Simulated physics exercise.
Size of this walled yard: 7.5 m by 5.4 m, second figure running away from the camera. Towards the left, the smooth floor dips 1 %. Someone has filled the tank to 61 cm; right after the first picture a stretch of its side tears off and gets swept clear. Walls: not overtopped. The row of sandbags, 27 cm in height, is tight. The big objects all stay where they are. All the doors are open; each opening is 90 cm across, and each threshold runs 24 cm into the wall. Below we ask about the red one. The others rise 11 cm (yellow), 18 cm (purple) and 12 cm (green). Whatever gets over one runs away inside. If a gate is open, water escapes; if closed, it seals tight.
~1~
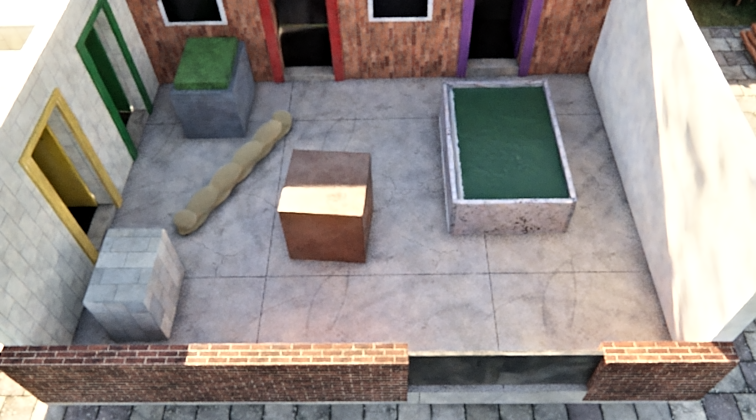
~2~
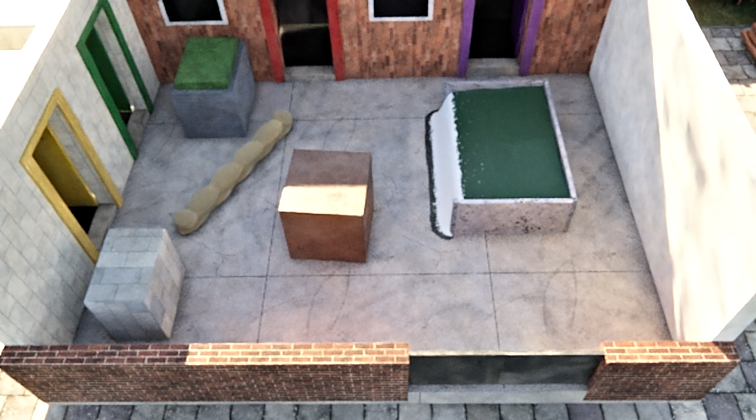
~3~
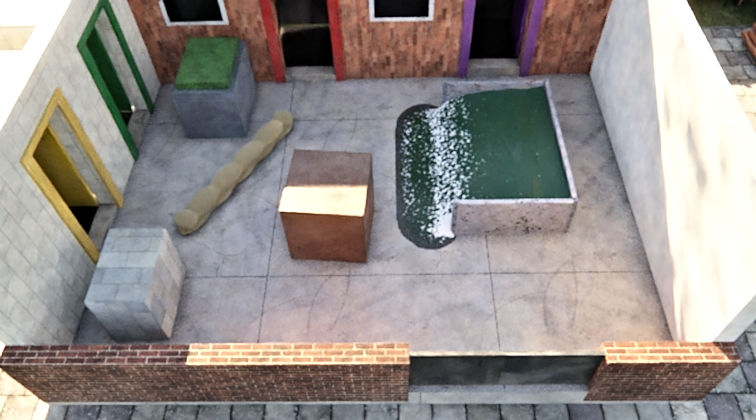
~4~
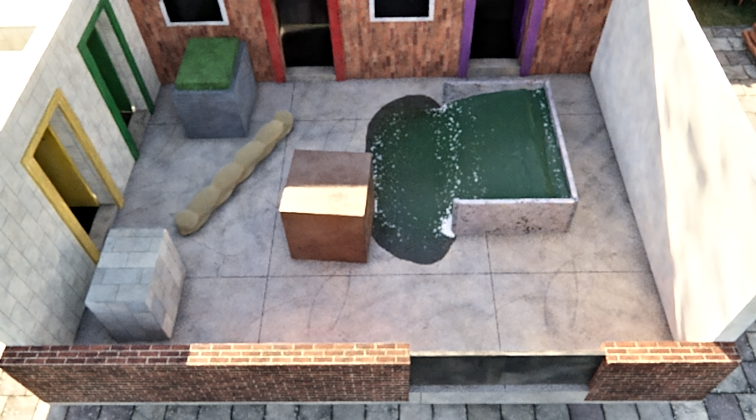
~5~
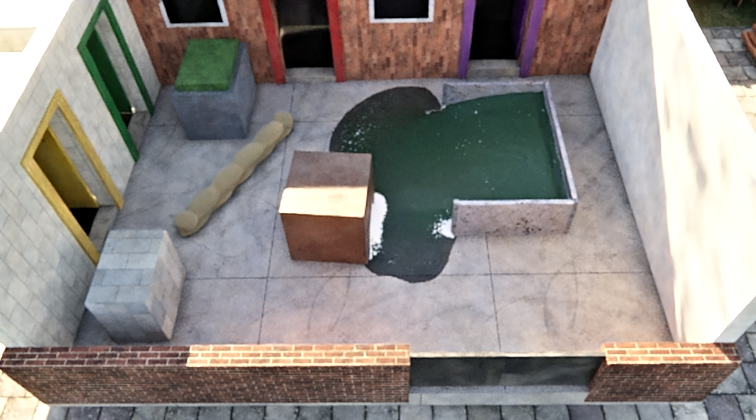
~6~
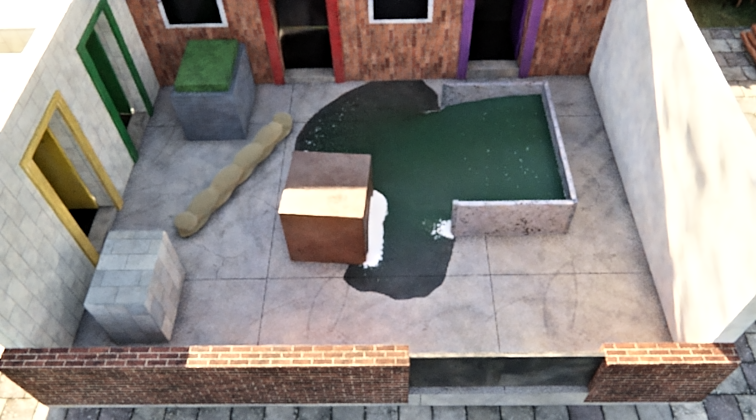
Dark green water pours from the tank's open left side and spreads around a brown block.
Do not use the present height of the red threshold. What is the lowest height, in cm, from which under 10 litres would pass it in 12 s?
21 cm.
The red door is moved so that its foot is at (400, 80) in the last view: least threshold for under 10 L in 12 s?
Minimum: About 5.5 cm.
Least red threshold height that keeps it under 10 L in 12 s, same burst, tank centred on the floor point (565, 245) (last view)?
Some 17 cm.
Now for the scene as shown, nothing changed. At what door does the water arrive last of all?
The purple door.
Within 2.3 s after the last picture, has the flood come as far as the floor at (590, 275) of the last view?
At that moment it's not yet touched.
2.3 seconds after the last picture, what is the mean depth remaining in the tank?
It averages close to 9 centimetres.
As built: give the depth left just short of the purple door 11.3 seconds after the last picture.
5.5 cm.
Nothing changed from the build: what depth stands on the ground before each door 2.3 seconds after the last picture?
Centimetres: Yellow = 10, purple = 0, red = 23, green = 9.
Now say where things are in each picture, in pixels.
The tank at (503, 141) is whole and still, 61 cm deep; the red door at (303, 32) is dry, in the first frame.
The gap is at (449, 161), the front 0.3 m out at (435, 220); the back of the tank holds 61 cm, in the second frame.
The gap is at (450, 162), the front 0.7 m out at (402, 217); the back of the tank holds 59 cm, in the third frame.
The front is at a hidden place, 1.2 m from the gap at (450, 163); 3.2 m2 of floor is wet, 53 cm left at the back, in the fourth frame.
Water pours out at (450, 164) and has run 1.8 m, to a hidden place; about 9 cm deep outside, 52 cm at the back, in the fifth frame.
The front is at a hidden place, 2.3 m from the gap at (449, 165); 6.3 m2 of floor is wet, 48 cm left at the back; the red door at (303, 34), 3.1 m from the gap, is still 0.8 m from the nearest water, in the sixth frame.
Then, 0.7 s after the last picture water covers 30 % of the floor, deepest (41 cm) near (271, 158); 9 cm at the red door, 0 litres in over its 11 cm threshold.
Then, 2.3 s after the last picture water covers 60 % of the floor, deepest (26 cm) near (178, 377); 23 cm at the red door, 23 litres in over its 11 cm threshold.
Then, 11.3 s after the last picture water covers 95 % of the floor, deepest (12 cm) near (190, 213); 6 cm at the red door, 88 litres in over its 11 cm threshold.
At the red door as built, the water peaked near 23 cm, 2.3 s after the last picture.
With a threshold of 18.5 cm, 21 litres would have come in within the 12 s; with 24.5 cm, 4 litres. So under 10 litres takes about 21 cm.
